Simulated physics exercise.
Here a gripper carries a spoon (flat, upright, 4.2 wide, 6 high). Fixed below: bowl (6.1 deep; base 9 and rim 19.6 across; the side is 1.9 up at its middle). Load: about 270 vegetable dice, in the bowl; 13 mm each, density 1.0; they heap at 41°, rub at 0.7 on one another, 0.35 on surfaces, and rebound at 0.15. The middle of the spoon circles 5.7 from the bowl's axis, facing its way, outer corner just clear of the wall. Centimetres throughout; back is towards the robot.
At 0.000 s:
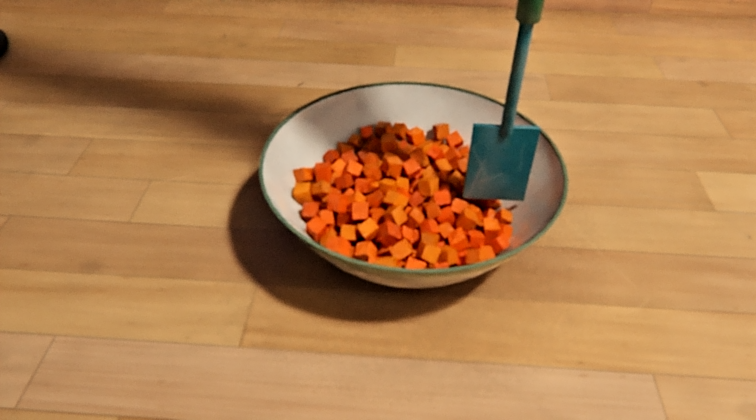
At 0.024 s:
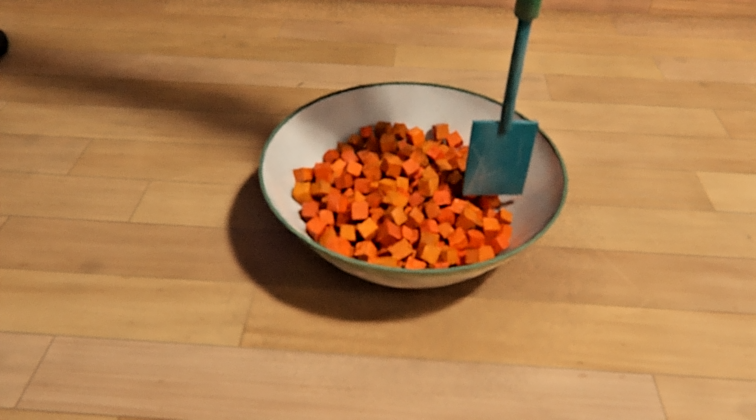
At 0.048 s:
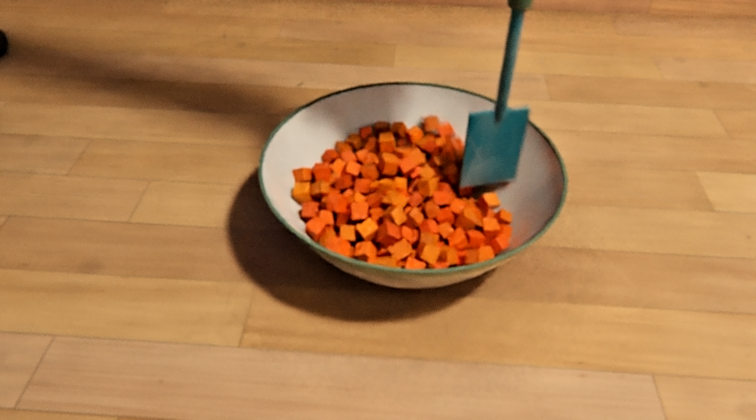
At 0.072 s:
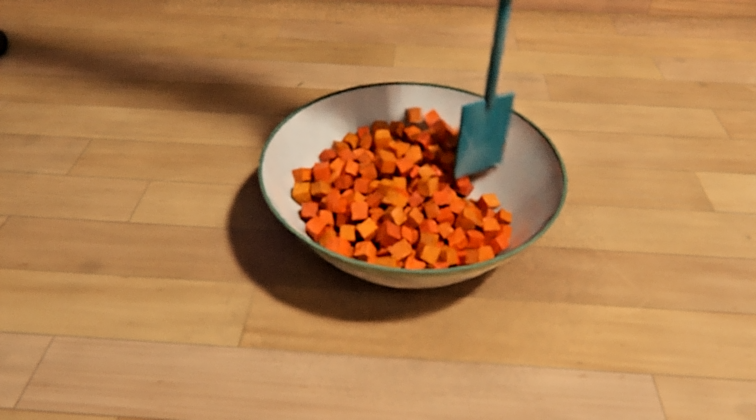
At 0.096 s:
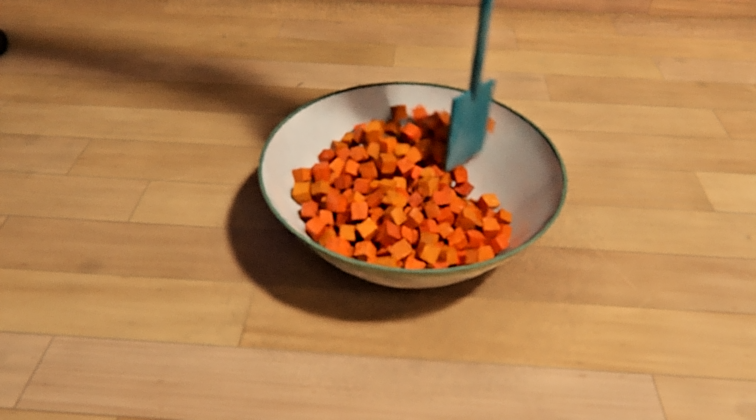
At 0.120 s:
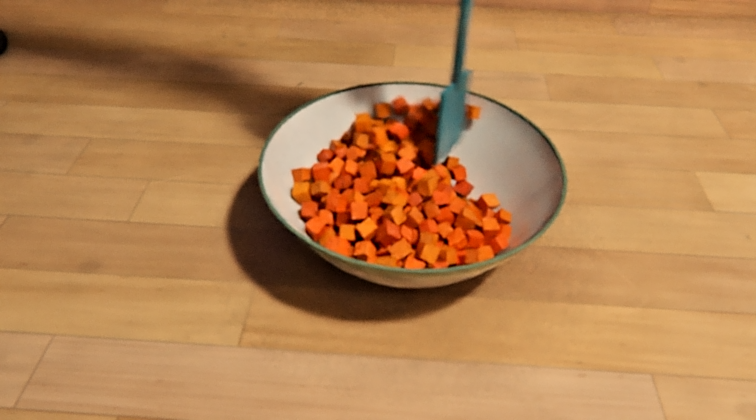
A white bowl of orange cubes sits still as a teal spatula sweeps leftward and back through them.
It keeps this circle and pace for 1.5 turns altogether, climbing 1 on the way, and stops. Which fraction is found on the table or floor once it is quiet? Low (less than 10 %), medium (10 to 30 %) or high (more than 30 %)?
On the table or floor the share is medium, 10 to 30 %.
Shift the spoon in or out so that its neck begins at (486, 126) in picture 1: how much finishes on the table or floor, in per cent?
Some 30 per cent.
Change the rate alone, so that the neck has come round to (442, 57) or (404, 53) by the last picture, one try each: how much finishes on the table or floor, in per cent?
Some 30 and 40 per cent.
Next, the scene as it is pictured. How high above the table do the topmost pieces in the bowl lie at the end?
Some 5.5 cm.
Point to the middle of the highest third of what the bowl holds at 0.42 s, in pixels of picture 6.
At about (420, 234).
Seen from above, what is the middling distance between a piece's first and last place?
About 3 cm.
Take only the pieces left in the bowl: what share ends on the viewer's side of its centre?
Some 50 per cent.
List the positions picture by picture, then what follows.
Spoon neck at (511, 105), 0° round; upper third of the load around (394, 190), from x 305 to 510, top at y 130; 267 in the bowl, in the first frame.
Spoon neck at (510, 101), 5° round; upper third of the load around (394, 190), from x 305 to 510, top at y 130, in the second frame.
Spoon neck at (504, 90), 17° round; upper third of the load around (397, 187), from x 305 to 505, top at y 125, in the third frame.
Spoon neck at (493, 79), 32° round; upper third of the load around (397, 174), from x 305 to 505, top at y 115, in the fourth frame.
Spoon neck at (477, 69), 46° round; upper third of the load around (394, 176), from x 305 to 505, top at y 110, in the fifth frame.
Spoon neck at (459, 61), 61° round; upper third of the load around (392, 175), from x 300 to 505, top at y 90; 267 in the bowl, in the sixth frame.
After 0.42 s, 248° round, highest piece 10 above the table; 245 in the bowl, 14 on the table or floor, 8 in flight or on the tool.
After 0.73 s, 74° round, highest piece 8 above the table; 209 in the bowl, 52 on the table or floor, 6 in flight or on the tool.
After 1.08 s, 180° round, highest piece 5 above the table; 206 in the bowl, 61 on the table or floor.
After 1.78 s, 180° round, highest piece 5 above the table; 206 in the bowl, 61 on the table or floor.
At rest, 206 in the bowl, 61 on the table or floor. That is 23 % on the table or floor.
